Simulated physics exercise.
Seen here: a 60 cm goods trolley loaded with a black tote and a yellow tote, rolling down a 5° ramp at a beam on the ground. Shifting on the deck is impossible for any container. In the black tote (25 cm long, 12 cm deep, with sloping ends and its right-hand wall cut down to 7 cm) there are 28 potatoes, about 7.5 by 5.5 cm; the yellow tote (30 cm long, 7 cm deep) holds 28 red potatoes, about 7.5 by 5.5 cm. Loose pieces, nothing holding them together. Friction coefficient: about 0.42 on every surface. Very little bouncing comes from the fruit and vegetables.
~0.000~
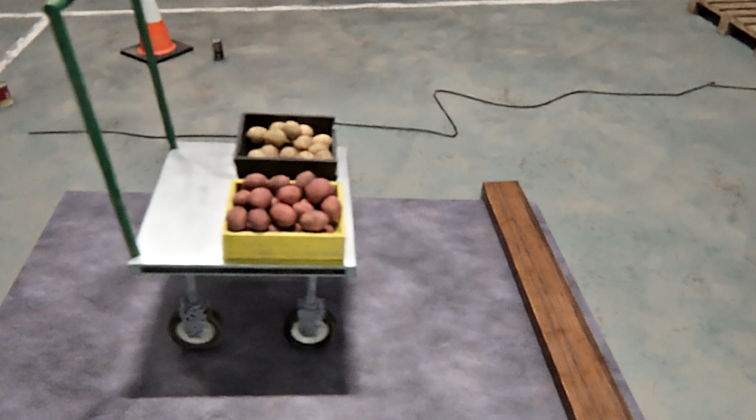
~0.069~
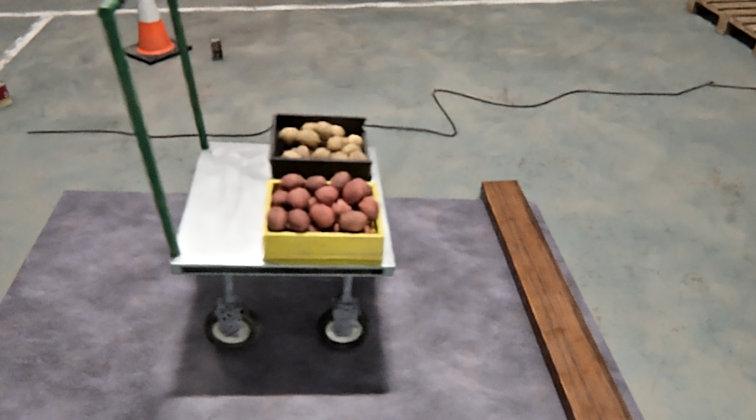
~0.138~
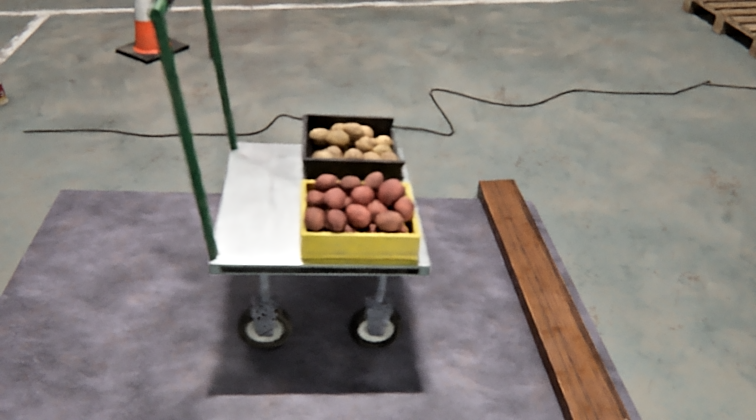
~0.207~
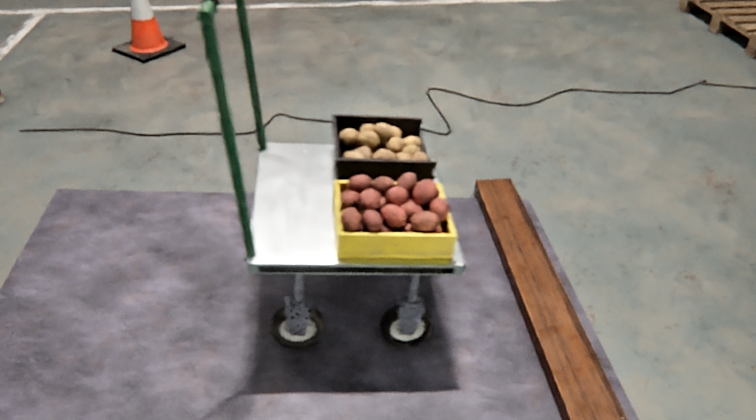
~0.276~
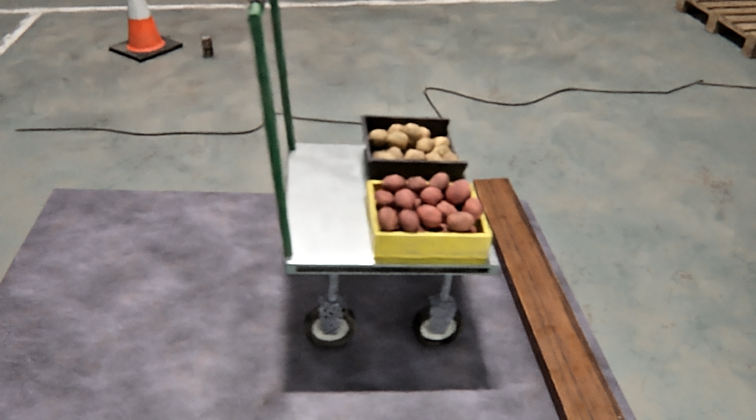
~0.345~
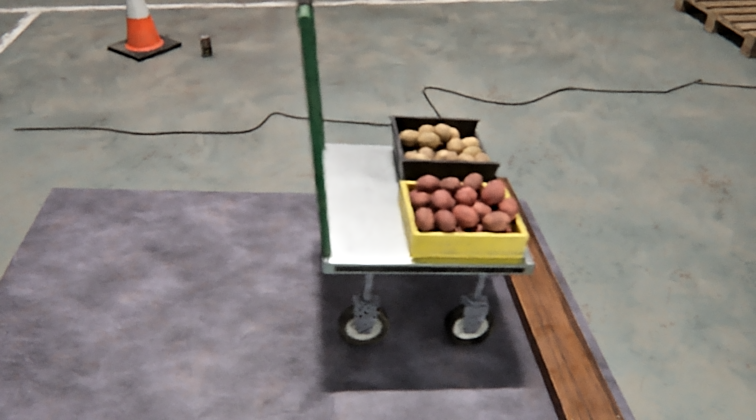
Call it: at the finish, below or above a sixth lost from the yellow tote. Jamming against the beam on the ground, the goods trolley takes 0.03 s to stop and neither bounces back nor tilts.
Above a sixth.
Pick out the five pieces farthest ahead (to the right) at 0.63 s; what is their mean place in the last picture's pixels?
The leading five average out near (577, 210).
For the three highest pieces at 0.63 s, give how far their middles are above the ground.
I'd say near 54 cm.
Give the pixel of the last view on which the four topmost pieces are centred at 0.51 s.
Looks like somewhere near (526, 172).
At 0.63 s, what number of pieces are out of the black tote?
About: Black tote 1.
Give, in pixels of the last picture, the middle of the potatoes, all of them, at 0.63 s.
Their middle is around (488, 161).
After 0.41 s, impact.
After 0.51 s, 0 of 28 out of the black tote and 1 of 28 out of the yellow tote.
After 0.63 s, 1 of 28 out of the black tote and 4 of 28 out of the yellow tote.
After 0.86 s, 3 of 28 out of the black tote and 7 of 28 out of the yellow tote.
Outcome (at 1.37 s), 3 of 28 out of the black tote and 7 of 28 out of the yellow tote. Asked share, 7 of 28, 25 per cent.
